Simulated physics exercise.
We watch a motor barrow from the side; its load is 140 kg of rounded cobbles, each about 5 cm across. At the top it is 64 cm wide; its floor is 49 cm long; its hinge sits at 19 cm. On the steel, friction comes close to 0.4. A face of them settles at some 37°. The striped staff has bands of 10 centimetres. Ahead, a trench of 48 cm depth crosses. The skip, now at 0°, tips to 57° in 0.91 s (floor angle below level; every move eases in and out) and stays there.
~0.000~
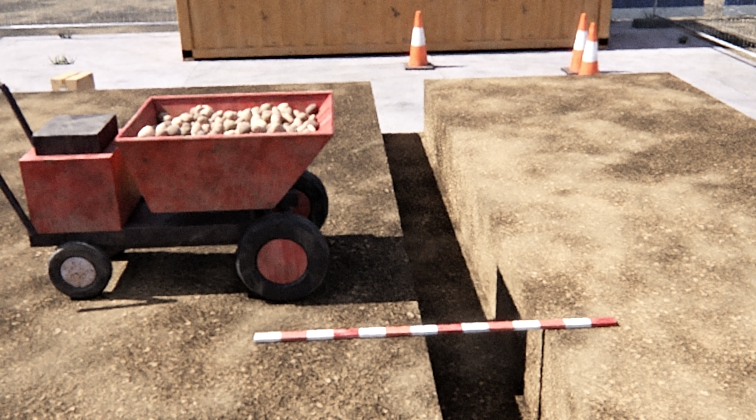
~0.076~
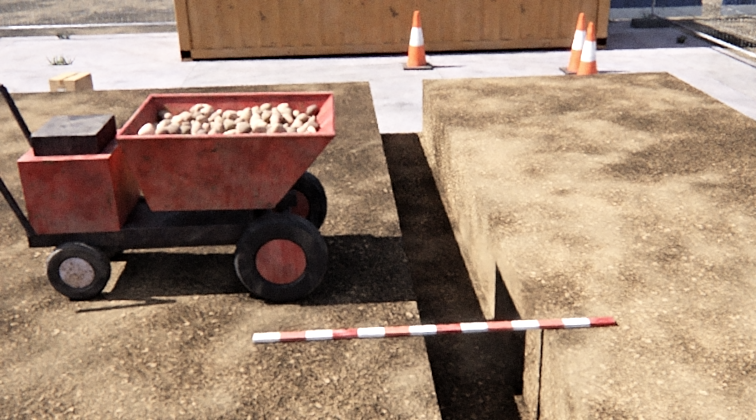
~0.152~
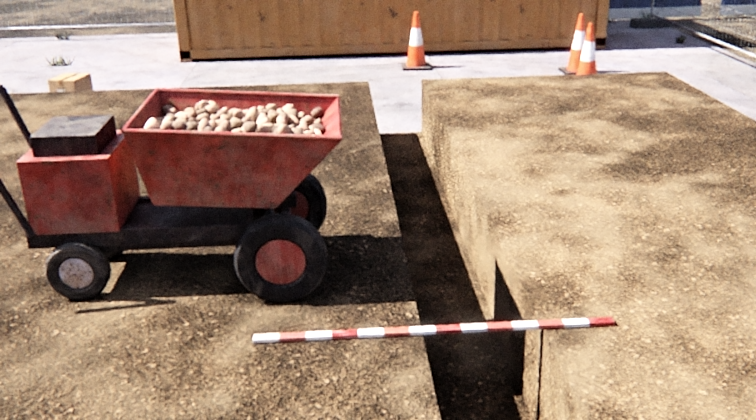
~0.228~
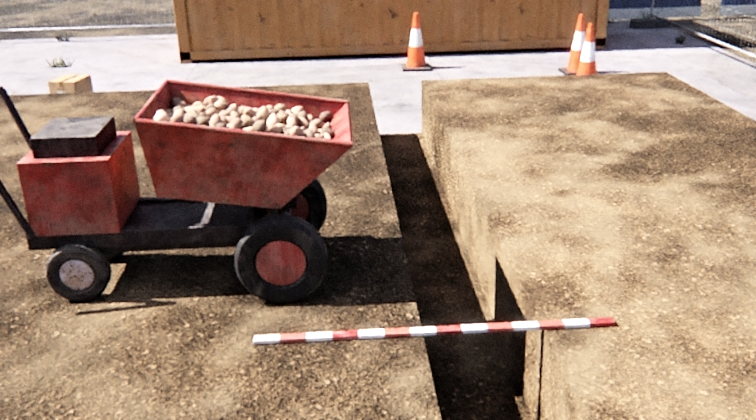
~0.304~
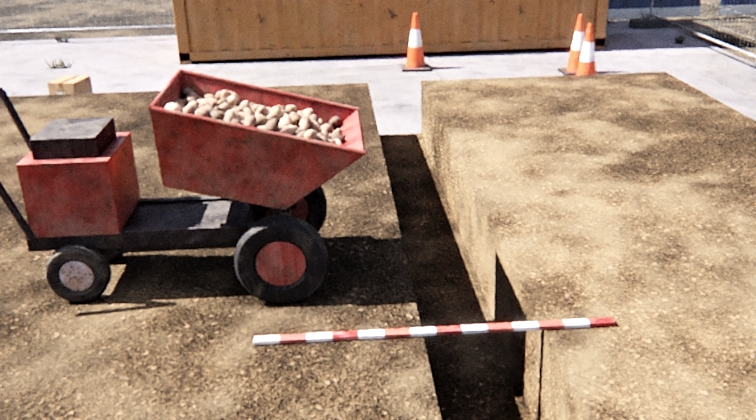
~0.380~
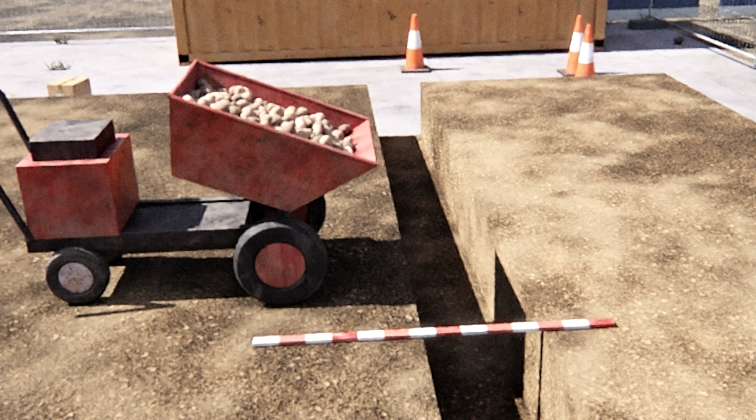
On a sunlit yard of bare brown earth and pale paving, seen from the side and slightly above, a narrow trench crosses the ground. A red motor barrow loaded with rounded cobbles stands at left, a red-and-white staff lies in front, and orange cones and a brown container stand behind. The skip tilts gradually forward to the right, its rear rising, while the barrow's wheels and the camera stay still.
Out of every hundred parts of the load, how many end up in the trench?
Close to 62 in a hundred.
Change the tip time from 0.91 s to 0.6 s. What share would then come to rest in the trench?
Trench share: Approx. 60%.
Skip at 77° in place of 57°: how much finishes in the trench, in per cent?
Roughly 100% would end there.
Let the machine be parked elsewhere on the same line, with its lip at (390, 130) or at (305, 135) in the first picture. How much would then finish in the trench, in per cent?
It comes to about 40 and 60 in a hundred.
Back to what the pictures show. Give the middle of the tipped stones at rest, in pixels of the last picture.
Resting centre: About (462, 344).
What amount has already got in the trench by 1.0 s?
At that moment: Approx. 10 %.
After 0.7 s the floor is at 48°; 100 % in the skip; the foremost stones are at (391, 189).
After 1.0 s the floor is at 57°; 92 % in the skip, 8 % in the trench; the foremost stones are at (474, 275).
After 1.4 s the floor is at 57°; 67 % in the skip, 32 % in the trench, 1 % past the trench; the foremost stones are at (534, 289).
After 3.3 s the floor is at 57°; 38 % in the skip, 62 % in the trench, 1 % past the trench; the foremost stones are at (553, 293).
